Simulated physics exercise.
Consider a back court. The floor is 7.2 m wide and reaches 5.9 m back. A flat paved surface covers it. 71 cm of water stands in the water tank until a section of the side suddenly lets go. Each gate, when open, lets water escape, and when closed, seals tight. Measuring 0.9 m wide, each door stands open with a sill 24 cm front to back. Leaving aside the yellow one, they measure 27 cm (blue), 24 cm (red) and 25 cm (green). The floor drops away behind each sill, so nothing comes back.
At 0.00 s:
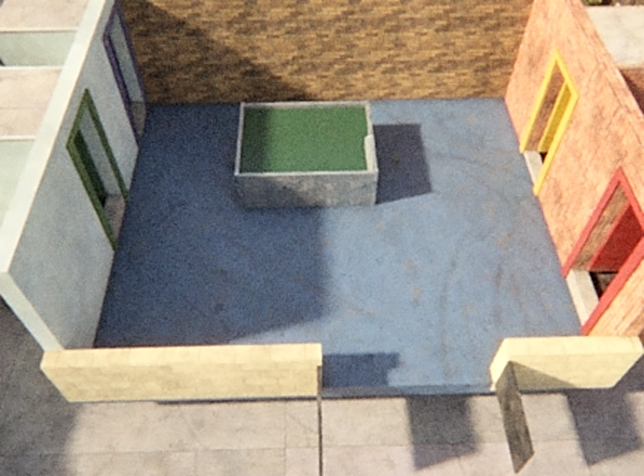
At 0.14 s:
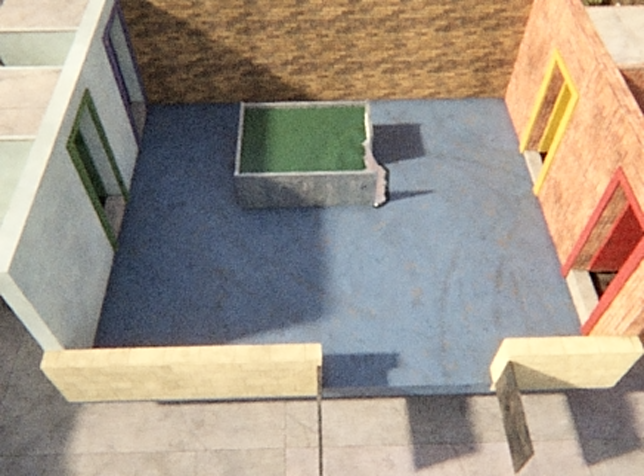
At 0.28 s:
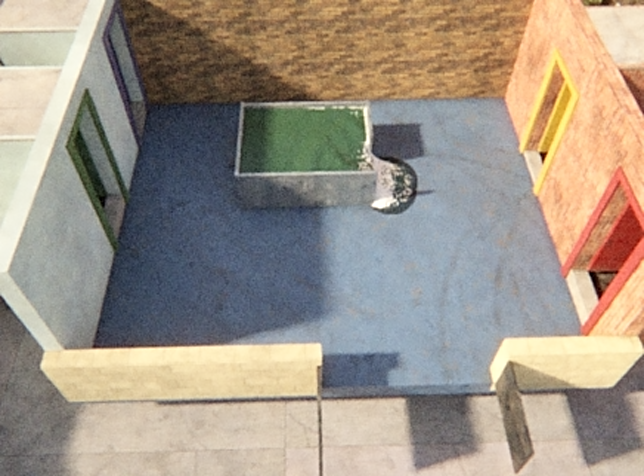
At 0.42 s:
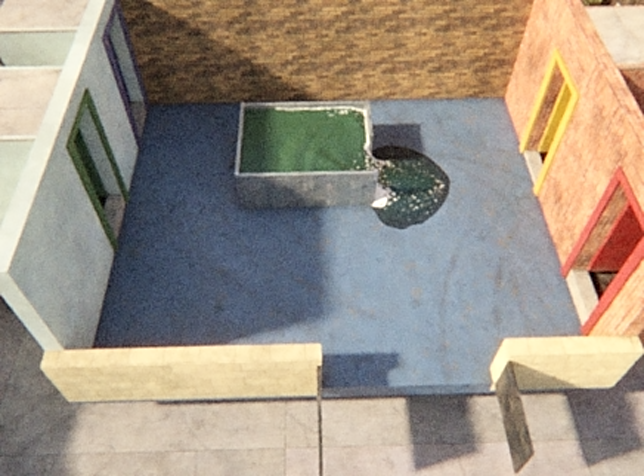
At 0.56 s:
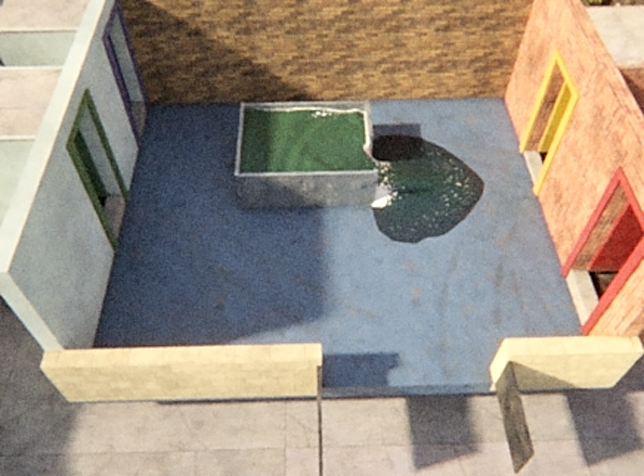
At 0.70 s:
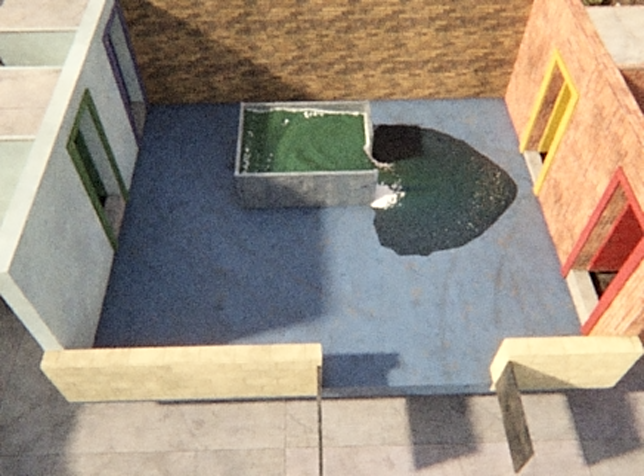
A low tank of green water stood near the back wall of a blue-floored court until its right side gave way, and the water poured out, spreading rightward and forward in a widening dark pool.
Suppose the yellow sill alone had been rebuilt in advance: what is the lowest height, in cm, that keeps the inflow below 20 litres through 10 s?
About 23 cm.
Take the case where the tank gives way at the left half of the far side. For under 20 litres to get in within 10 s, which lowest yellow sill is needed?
Close to 9.0 cm at the least.
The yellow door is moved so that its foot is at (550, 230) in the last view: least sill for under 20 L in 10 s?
It needs roughly 20 cm.
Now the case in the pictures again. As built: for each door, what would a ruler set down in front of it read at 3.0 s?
At the blue door the depth is 0 cm, at red 14 cm, at yellow 21 cm and at green 0 cm.
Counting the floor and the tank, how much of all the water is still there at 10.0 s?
Roughly 78 percent of the water remains.
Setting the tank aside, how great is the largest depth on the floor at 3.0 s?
About 29 cm.
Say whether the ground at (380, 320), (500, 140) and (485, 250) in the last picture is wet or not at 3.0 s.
Status: Clear / submerged / submerged.
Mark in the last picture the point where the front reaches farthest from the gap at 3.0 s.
I'd put the front's tip around (584, 364).
After 1.4 s water covers 25 % of the floor, deepest (40 cm) near (374, 190); 14 cm at the yellow door, 31 litres in over its 7 cm sill.
After 3.0 s water covers 30 % of the floor, deepest (29 cm) near (584, 364); 21 cm at the yellow door, 209 litres in over its 7 cm sill.
After 10.0 s water covers 95 % of the floor, deepest (10 cm) near (546, 365); 8 cm at the yellow door, 369 litres in over its 7 cm sill.
At the yellow door as built, the water arrived by 0.9 s and peaked near 24 cm at 2.6 s.
Run again over the same 10 s with other heights there, 37 litres in over 20.5 cm, 2 litres over 28 cm. The limit of 20 litres is kept from about 23 cm up.
